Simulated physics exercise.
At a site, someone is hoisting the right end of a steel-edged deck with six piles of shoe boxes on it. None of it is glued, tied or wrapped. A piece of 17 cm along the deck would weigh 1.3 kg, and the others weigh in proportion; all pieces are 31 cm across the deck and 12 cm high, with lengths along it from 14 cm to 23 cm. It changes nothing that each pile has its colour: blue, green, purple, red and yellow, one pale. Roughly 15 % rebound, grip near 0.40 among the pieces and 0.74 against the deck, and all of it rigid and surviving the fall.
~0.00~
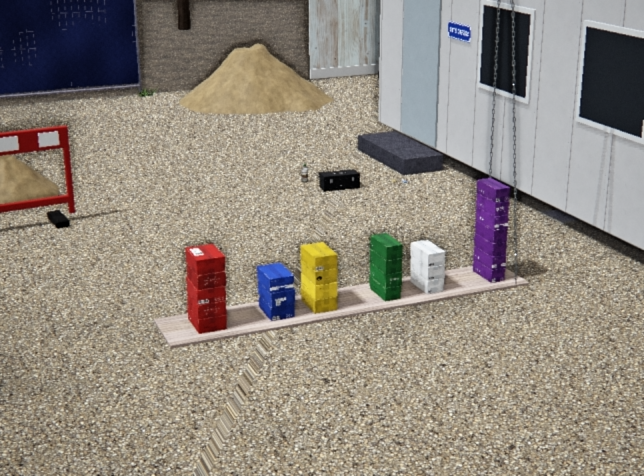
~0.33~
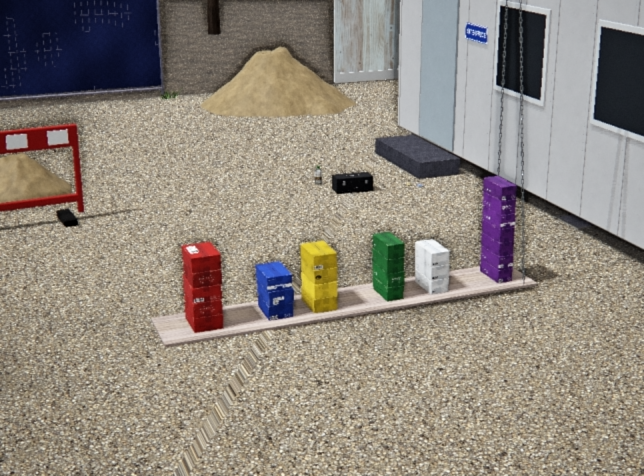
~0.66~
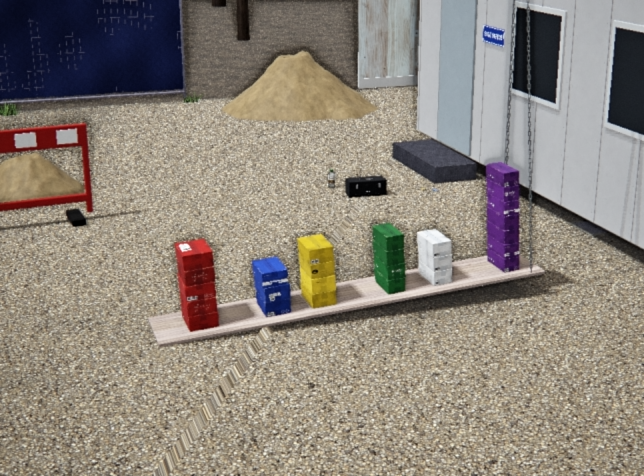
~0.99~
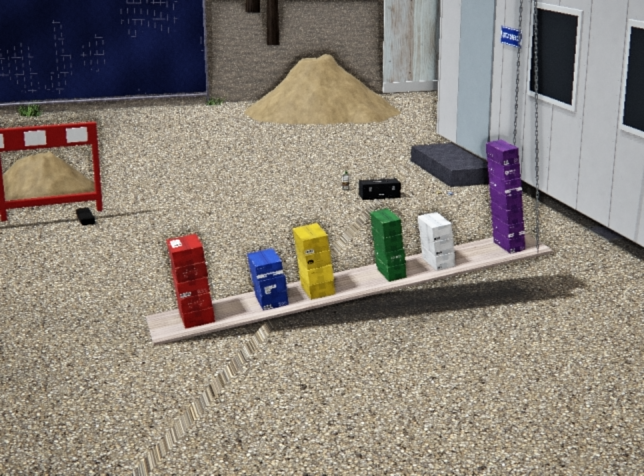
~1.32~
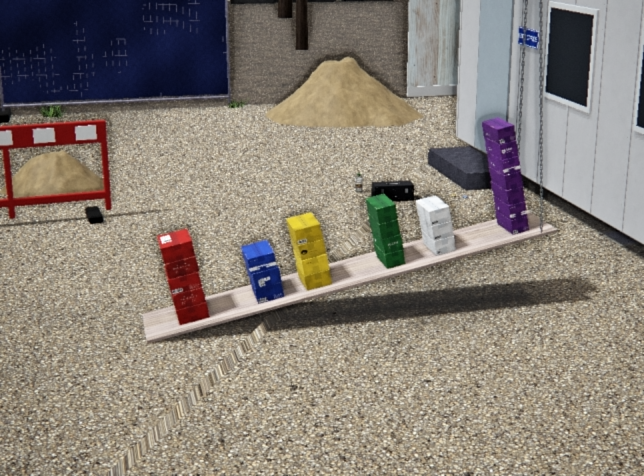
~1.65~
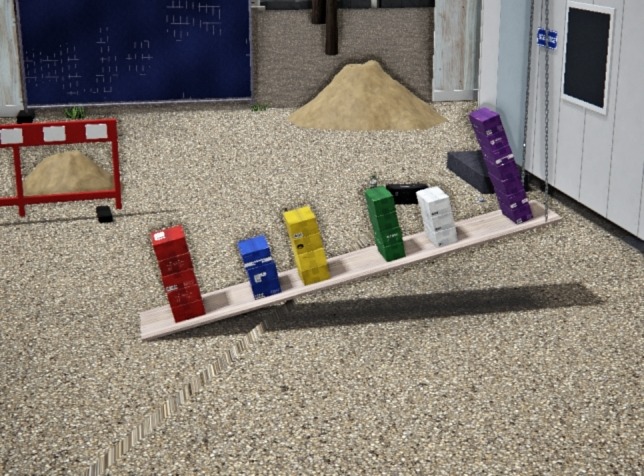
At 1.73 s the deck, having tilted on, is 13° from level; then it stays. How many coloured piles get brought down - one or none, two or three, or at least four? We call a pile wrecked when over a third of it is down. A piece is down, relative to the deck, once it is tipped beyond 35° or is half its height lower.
Most likely anything from four up get wrecked.
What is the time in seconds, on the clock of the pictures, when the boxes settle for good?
That is at about 4.0 s.
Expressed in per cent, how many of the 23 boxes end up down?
60 %.
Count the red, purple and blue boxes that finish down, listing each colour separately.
I count red at 0, purple at 7, and blue at 2.
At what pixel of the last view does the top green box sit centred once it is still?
Look near (320, 252) in the final frame.
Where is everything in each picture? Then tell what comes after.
In the first picture (we follow the side turned to the camera; the camera moves round a little; leans and shifts are taken against what carries them), middle of the deck's edge (362, 313) slope 0°; top red box (211, 266); top purple box (486, 191); no other piece has moved.
The second picture shows middle of the deck's edge (363, 313) slope 1°; top yellow box (325, 262).
The third picture shows middle of the deck's edge (363, 307) slope 4°; top purple box (495, 176).
The fourth picture shows middle of the deck's edge (362, 296) slope 7°; top purple box (494, 154).
The fifth picture shows middle of the deck's edge (359, 285) slope 11°; top purple box (490, 133).
The sixth picture shows middle of the deck's edge (357, 279) slope 13°; top purple box (477, 125) tipped 8°; top green box (385, 206); 7 stirred so far.
Around 2.06 s, slope 13°; 7 of the 23 other boxes down; top purple box on its side.
Around 2.60 s, slope 13°; 9 of the 23 other boxes down; top purple box upside down; top green box tipped 7°, 23 cm lower.
Finally (4.2 s), slope 13°; 14 of the 23 other boxes down; top purple box upside down; top blue box tipped 41°, 16 cm lower. Wrecked, blue, green, purple and yellow. Seen by the last camera, middles, top purple box near (339, 247), top blue box near (213, 285).
